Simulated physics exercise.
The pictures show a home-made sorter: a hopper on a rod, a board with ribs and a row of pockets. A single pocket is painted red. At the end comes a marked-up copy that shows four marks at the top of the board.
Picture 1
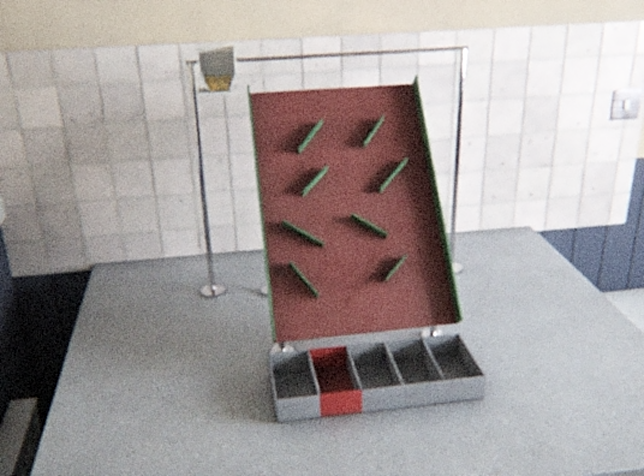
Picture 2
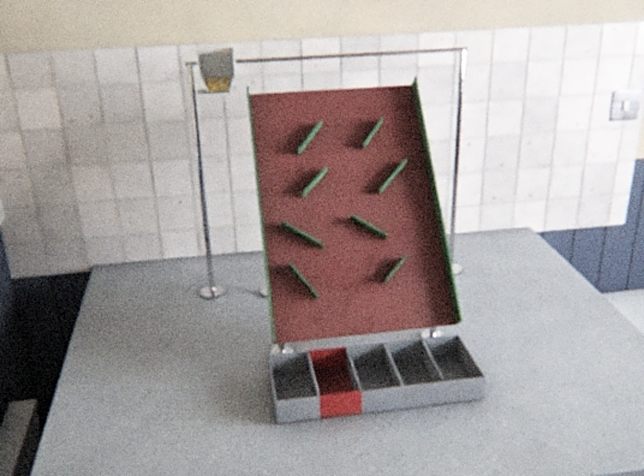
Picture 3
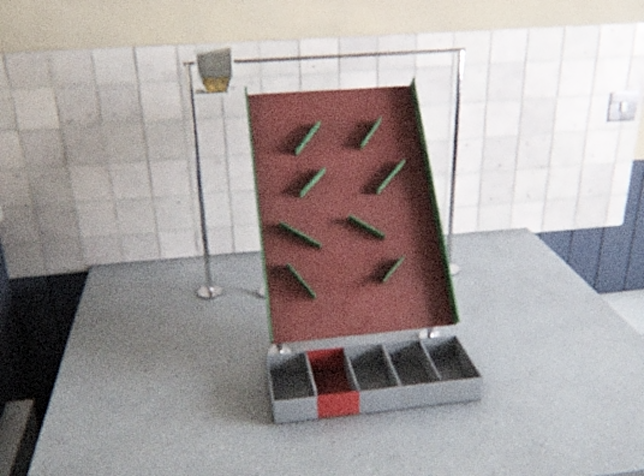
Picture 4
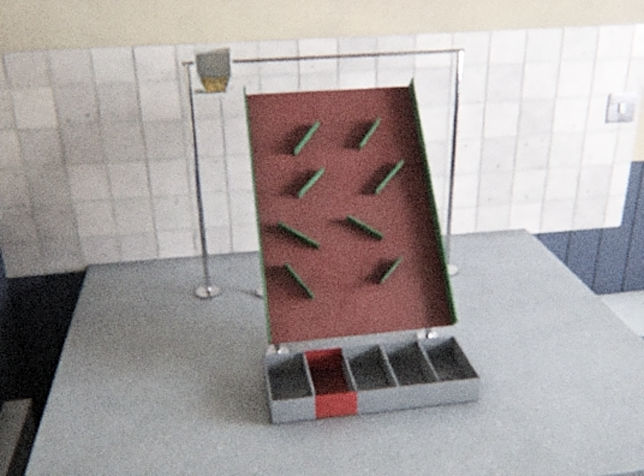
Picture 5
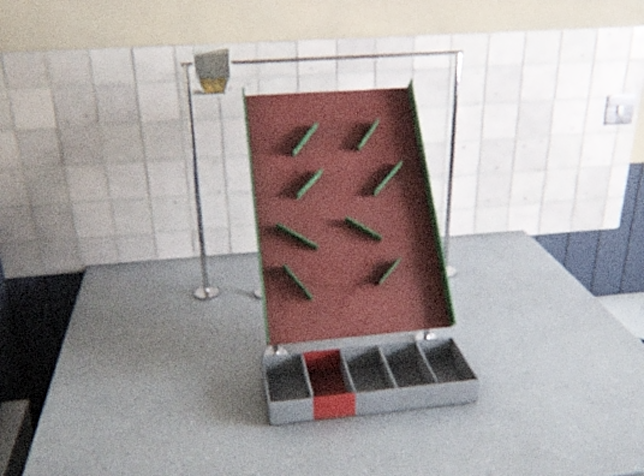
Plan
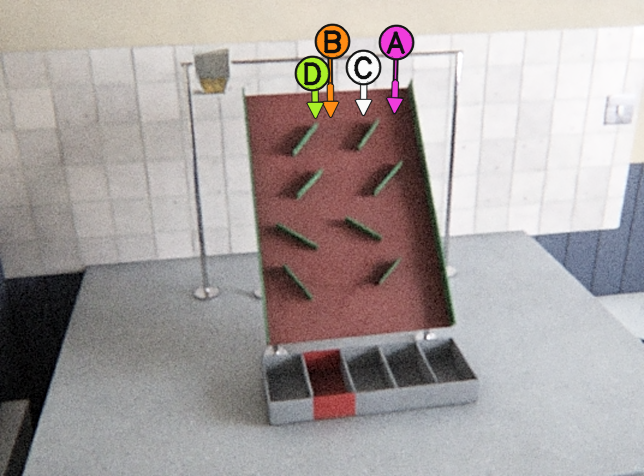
The camera drifts very slightly while the hopper, ribbed red board and pockets stay still.
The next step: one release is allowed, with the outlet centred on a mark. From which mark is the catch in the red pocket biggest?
Best: C.
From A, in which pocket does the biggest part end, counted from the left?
The fifth from the left.
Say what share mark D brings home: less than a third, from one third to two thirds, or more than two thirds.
Mark D gives less than a third.
On the marked copy, mark A meets the board at (394, 107); mark B meets the board at (330, 111); mark C meets the board at (363, 109); mark D meets the board at (315, 112).
Choosing A, only a few in the red pocket, all but a few in other pockets, a small share outside the box.
Choosing B, close to a quarter in the red pocket, the bulk in other pockets.
Choosing C, close to half in the red pocket, close to half in other pockets, only a few outside the box.
Choosing D, a small share in the red pocket, the bulk in other pockets.
